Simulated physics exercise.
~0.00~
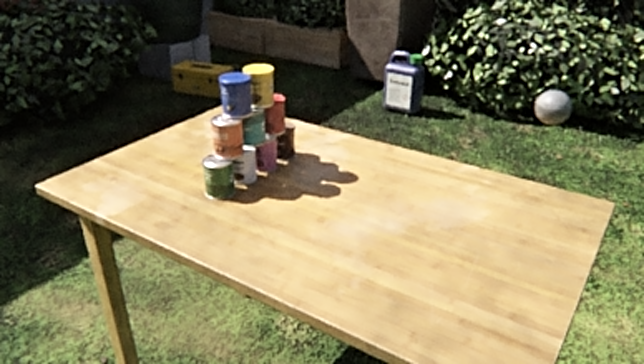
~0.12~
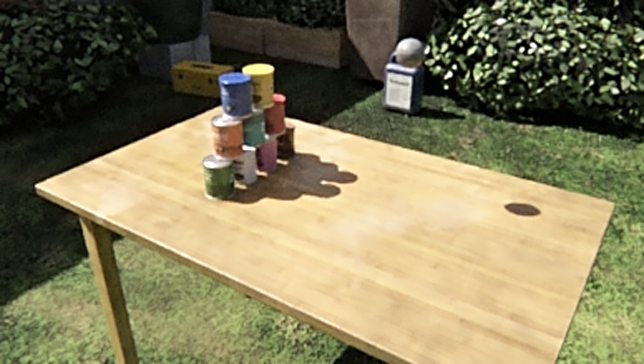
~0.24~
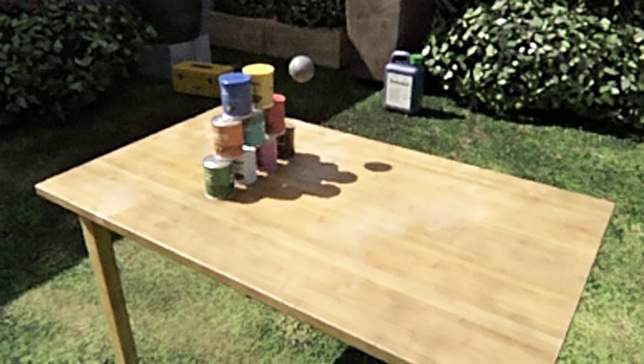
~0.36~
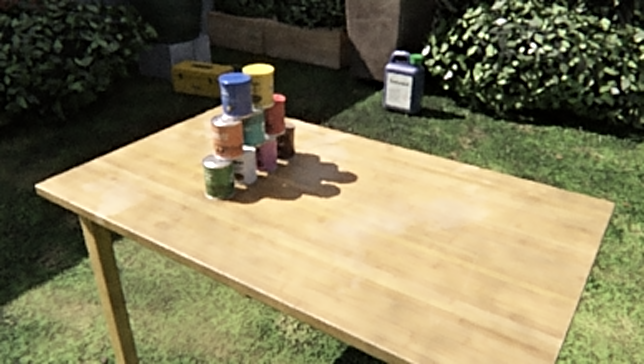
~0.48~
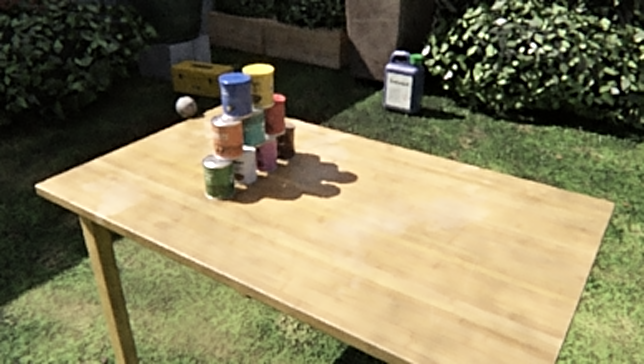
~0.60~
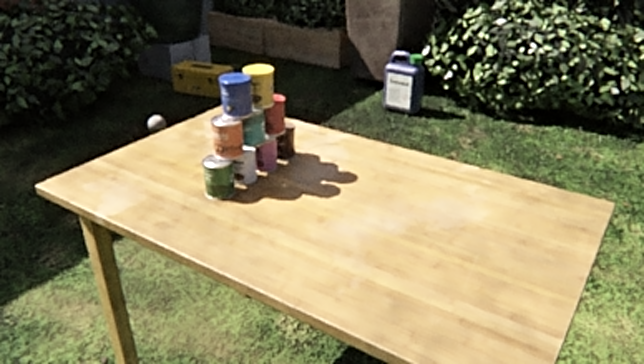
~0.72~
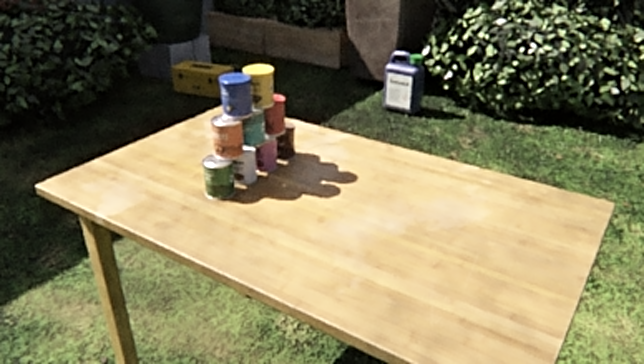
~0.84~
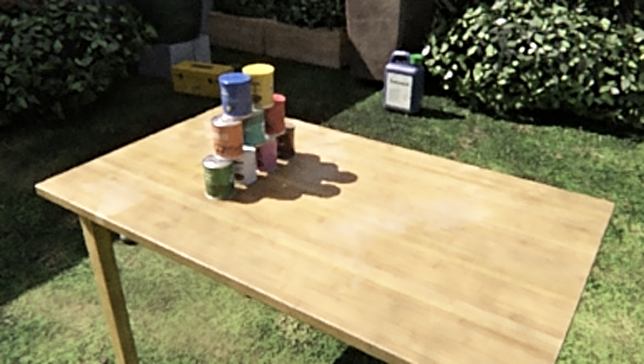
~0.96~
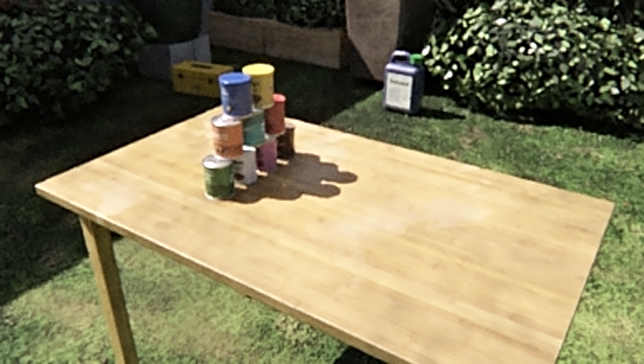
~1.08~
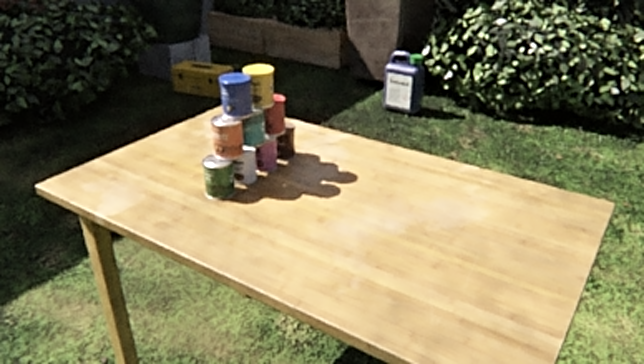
In the video, a grey ball flies leftward over a wooden garden table holding a stack of colourful tins, passes behind the stack without toppling it, then drops out of sight beyond the table's far left side, leaving all the tins standing in place.
